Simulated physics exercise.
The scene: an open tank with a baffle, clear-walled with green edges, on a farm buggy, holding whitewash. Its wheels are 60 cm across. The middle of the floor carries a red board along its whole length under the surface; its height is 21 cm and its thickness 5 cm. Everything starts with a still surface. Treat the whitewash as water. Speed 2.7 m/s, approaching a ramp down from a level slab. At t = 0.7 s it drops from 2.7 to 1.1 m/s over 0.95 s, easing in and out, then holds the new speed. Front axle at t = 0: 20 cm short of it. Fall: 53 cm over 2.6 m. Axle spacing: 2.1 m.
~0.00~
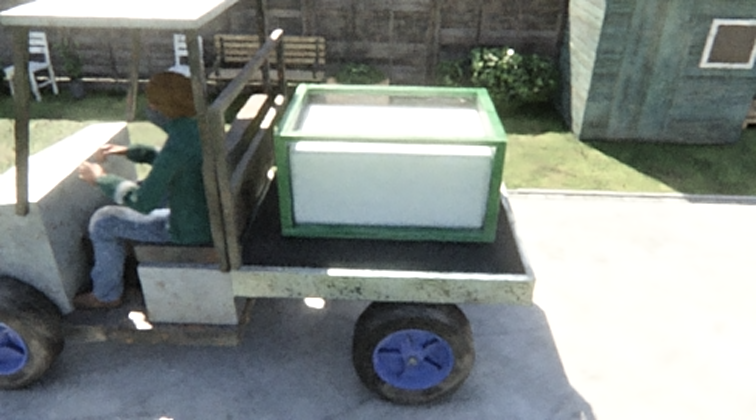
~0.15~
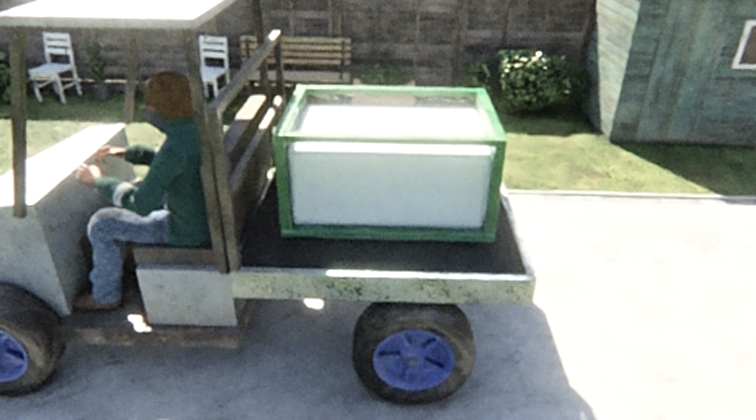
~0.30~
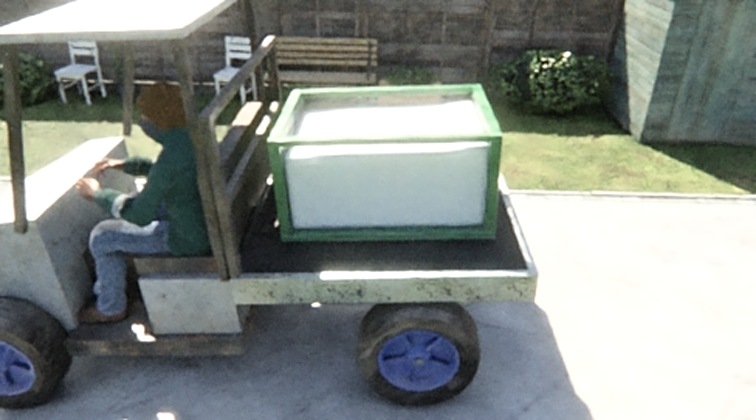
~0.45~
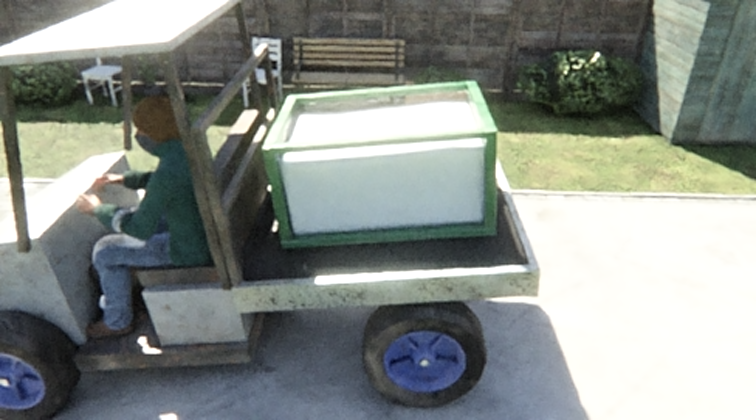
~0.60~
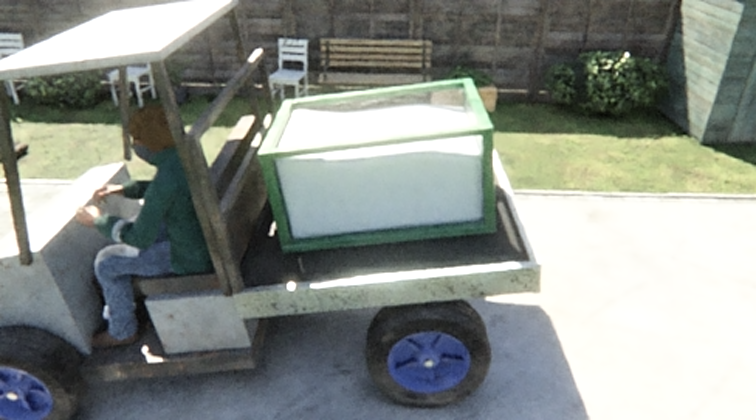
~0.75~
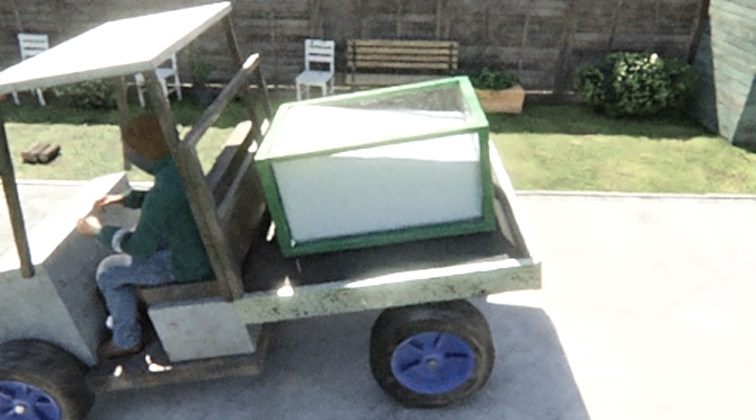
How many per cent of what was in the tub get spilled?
Roughly 21 per cent gets spilled.
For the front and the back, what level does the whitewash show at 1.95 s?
Around 30 cm toward the front, with 48 cm behind.
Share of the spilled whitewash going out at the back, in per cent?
About 0 percent.
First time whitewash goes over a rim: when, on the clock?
That happens at some 1.1 s.
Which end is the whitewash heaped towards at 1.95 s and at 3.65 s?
It leans to the rear end, then to the rear end.
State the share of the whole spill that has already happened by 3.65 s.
Close to 100 in a hundred.
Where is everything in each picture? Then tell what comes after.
In the first frame, the surface is at (306, 144) by the front wall; at (475, 148) by the back wall; it lies level with the rim line; the front is on the left, levels are read along the near wall; a wheel hub at (413, 366).
In the second frame, the surface is at (305, 144) by the front wall; at (474, 148) by the back wall; it lies level with the rim line.
In the third frame, the surface is at (301, 151) by the front wall; it climbs 3° towards the back; the tub is 3° nose down.
In the fourth frame, the surface is at (297, 155) by the front wall; at (466, 141) by the back wall; it lies level with the rim line; the tub is 6° nose down.
In the fifth frame, the surface is at (463, 148) by the back wall; it climbs 6° towards the front; the tub is 8° nose down.
In the sixth frame, the surface is at (286, 145) by the front wall; at (460, 156) by the back wall; it climbs 13° towards the front; a wheel hub at (433, 370); the tub is 10° nose down.
After 1.95 s the surface is 31 cm up at the front and 47 cm at the back; 20 per cent is out, over the front.
After 3.65 s the surface is 31 cm up at the front and 36 cm at the back; 21 per cent is out, over the front.
After 5.55 s the surface is 34 cm up at the front and 29 cm at the back; 21 per cent is out, over the front.
After 7.99 s 21 per cent is out, over the front, 50 of 243 litres.
